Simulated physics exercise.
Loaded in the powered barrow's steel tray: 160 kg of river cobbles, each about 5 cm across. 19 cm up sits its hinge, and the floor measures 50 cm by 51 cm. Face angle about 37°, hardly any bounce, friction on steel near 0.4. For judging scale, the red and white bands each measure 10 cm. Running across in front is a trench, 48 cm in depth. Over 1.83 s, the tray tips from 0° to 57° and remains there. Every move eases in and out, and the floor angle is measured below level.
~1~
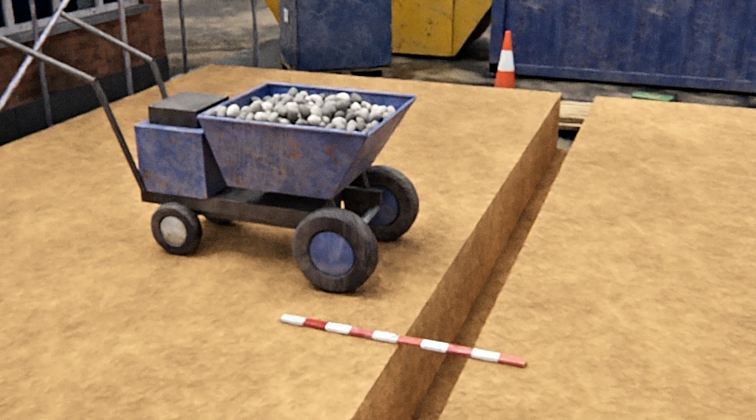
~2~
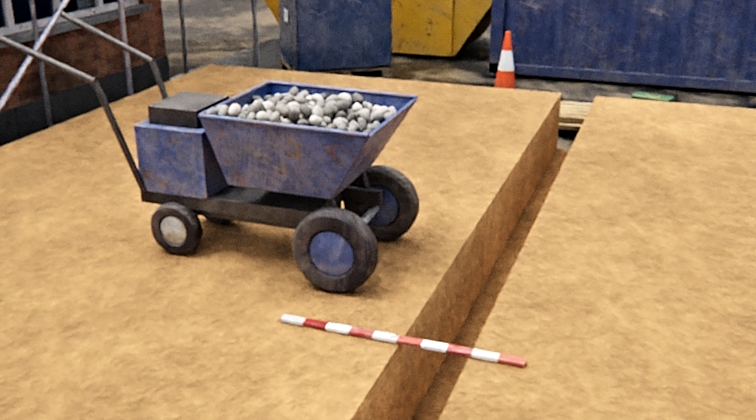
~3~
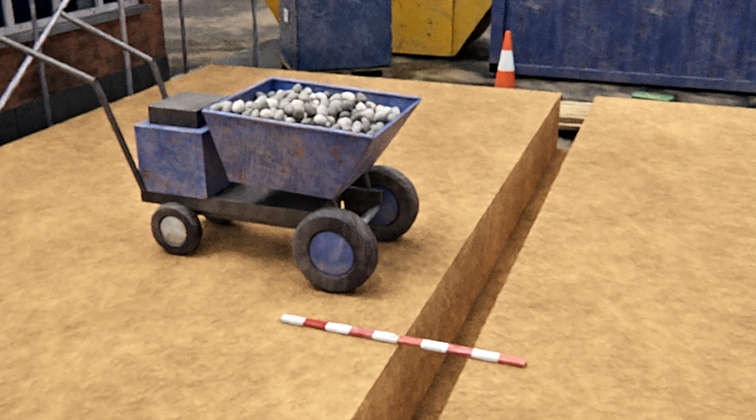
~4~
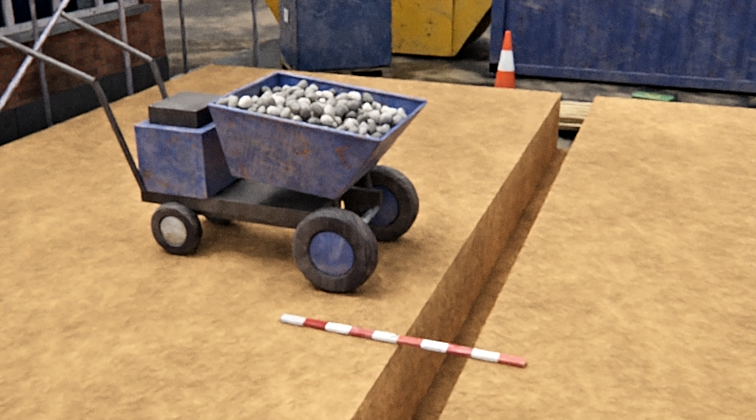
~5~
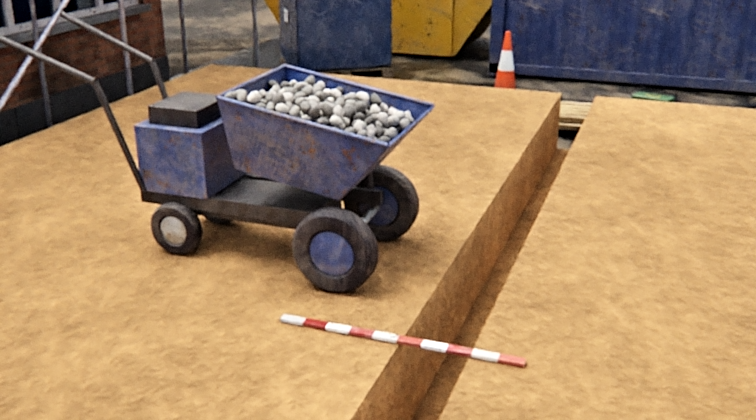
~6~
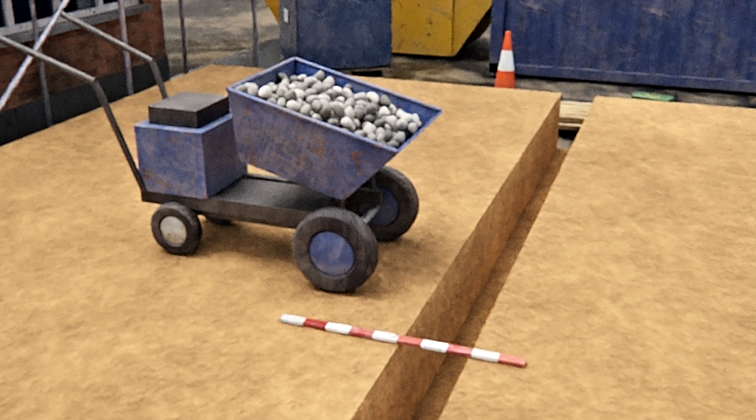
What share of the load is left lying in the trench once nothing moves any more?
About 23 per cent.
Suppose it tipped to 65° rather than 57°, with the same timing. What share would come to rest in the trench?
About 45%.
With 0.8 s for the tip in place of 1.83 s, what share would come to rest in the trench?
It would come to roughly 15 per cent.
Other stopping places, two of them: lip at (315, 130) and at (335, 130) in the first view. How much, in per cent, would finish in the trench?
First spot about 35, second spot about 35 per cent.
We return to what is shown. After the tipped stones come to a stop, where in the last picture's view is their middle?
Resting centre: About (489, 364).
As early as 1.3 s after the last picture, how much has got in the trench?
Around 5 per cent of it.
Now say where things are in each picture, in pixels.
Lip at (367, 135), floor tilted 0°, highest stones at (327, 102), in the first frame.
Lip at (368, 136), floor tilted 1°, highest stones at (322, 101), in the second frame.
Lip at (373, 138), floor tilted 3°, highest stones at (315, 99), in the third frame.
Lip at (379, 141), floor tilted 6°, highest stones at (315, 97), in the fourth frame.
Lip at (388, 146), floor tilted 10°, highest stones at (300, 91), in the fifth frame.
Lip at (397, 152), floor tilted 14°, highest stones at (299, 85), in the sixth frame.
Then, 0.8 s after the last picture the floor is at 48°, 100 % in the tray; the foremost stones are at (464, 195).
Then, 1.3 s after the last picture the floor is at 57°, 90 % in the tray, 6 % in the trench, 4 % past the trench; the foremost stones are at (542, 299).
Then, 1.7 s after the last picture the floor is at 57°, 79 % in the tray, 10 % in the trench, 10 % past the trench; the foremost stones are at (589, 307).
Then, 3.6 s after the last picture the floor is at 57°, 64 % in the tray, 23 % in the trench, 14 % past the trench; the foremost stones are at (659, 315).
